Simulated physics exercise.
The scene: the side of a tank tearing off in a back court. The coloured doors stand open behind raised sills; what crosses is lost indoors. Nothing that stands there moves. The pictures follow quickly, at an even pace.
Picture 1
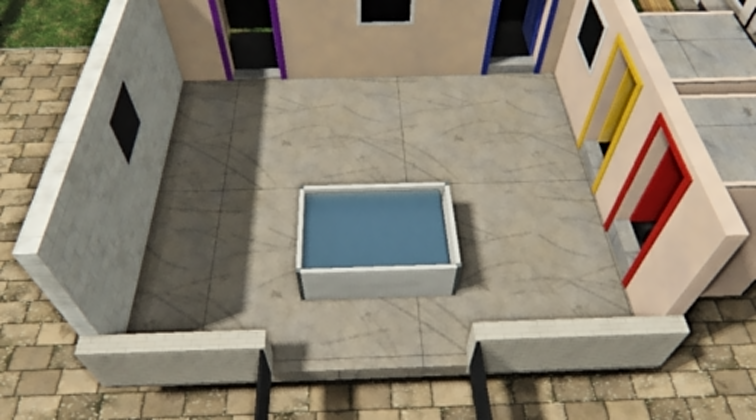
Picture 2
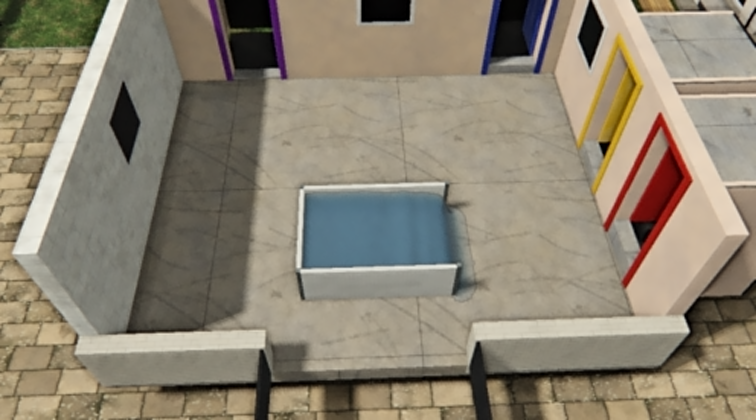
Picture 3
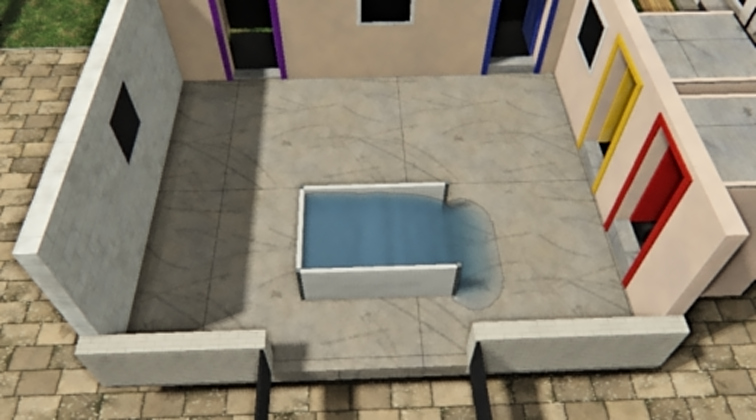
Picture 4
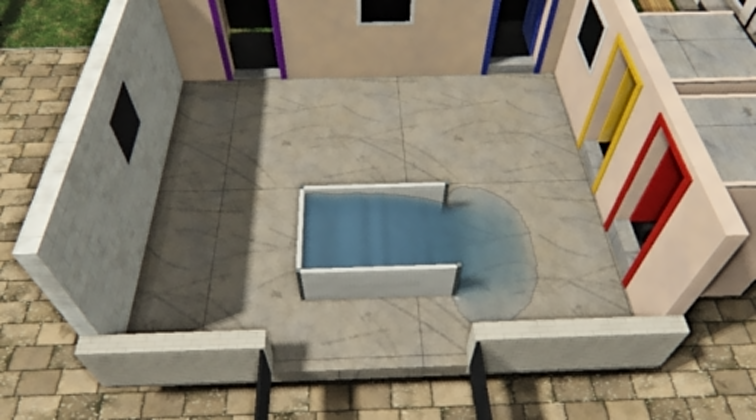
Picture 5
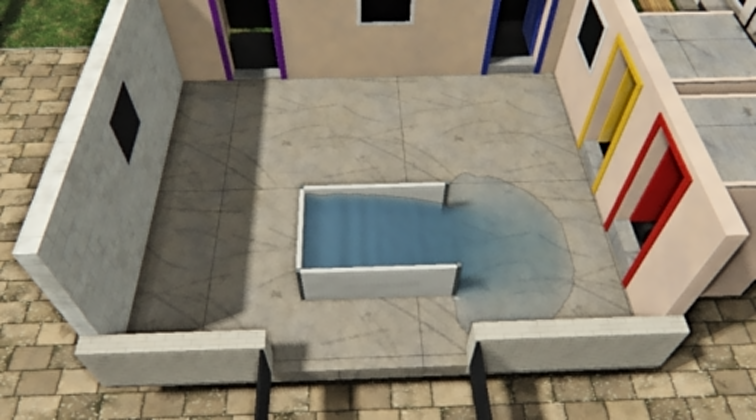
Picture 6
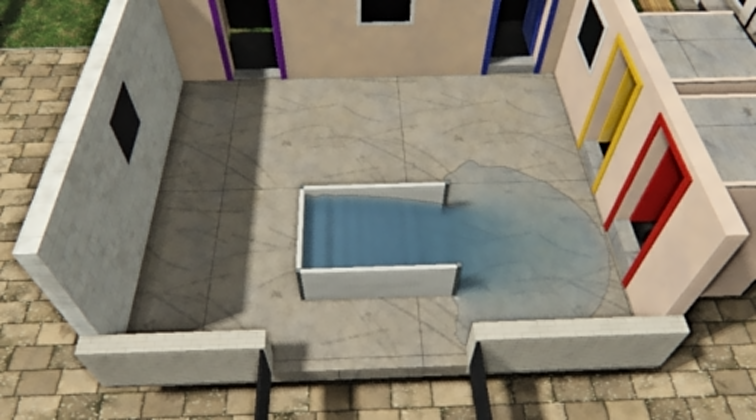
Water poured out of a white tank in a walled court when its right side gave way, spreading rightward across the grey floor in a widening rounded sheet, while the level inside the tank dropped.
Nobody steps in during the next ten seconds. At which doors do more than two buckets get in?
One by one: The purple door holds within the limit; the red door holds within the limit; the blue door holds within the limit; the yellow door holds within the limit.
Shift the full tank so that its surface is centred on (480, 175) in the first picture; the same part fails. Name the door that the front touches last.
That is the one in purple.
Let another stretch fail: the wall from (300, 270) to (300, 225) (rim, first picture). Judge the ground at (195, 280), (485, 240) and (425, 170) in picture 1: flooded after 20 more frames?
In that order: Covered, clear, free of water.
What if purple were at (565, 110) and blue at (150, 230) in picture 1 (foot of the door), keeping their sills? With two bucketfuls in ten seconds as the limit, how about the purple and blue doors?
One by one: The purple one lets more in; the blue one lets less in.
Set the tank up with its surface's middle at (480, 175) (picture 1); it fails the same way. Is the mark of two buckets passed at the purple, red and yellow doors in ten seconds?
One by one: Purple door takes less, red door stays under, yellow door goes over.
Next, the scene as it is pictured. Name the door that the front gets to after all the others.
I say the door marked purple.
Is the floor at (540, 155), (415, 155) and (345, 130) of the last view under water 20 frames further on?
As listed: Awash, no water, clear.
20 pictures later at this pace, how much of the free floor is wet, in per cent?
Some 35 per cent.
A moment on, water covers 25 % of the floor; the purple door not reached, the red door wet at the sill, nothing in, the blue door not reached, the yellow door wet at the sill, nothing in.
Next, water covers 25 % of the floor; the purple door not reached, the red door under two buckets in, the blue door not reached, the yellow door wet at the sill, nothing in.
Then, water covers 35 % of the floor; the purple door not reached, the red door under two buckets in, the blue door wet at the sill, nothing in, the yellow door wet at the sill, nothing in.
Later, water covers 70 % of the floor; the purple door wet at the sill, nothing in, the red door under two buckets in, the blue door under two buckets in, the yellow door wet at the sill, nothing in.
In the end, water covers 95 % of the floor; the purple door wet at the sill, nothing in, the red door under two buckets in, the blue door under two buckets in, the yellow door wet at the sill, nothing in.
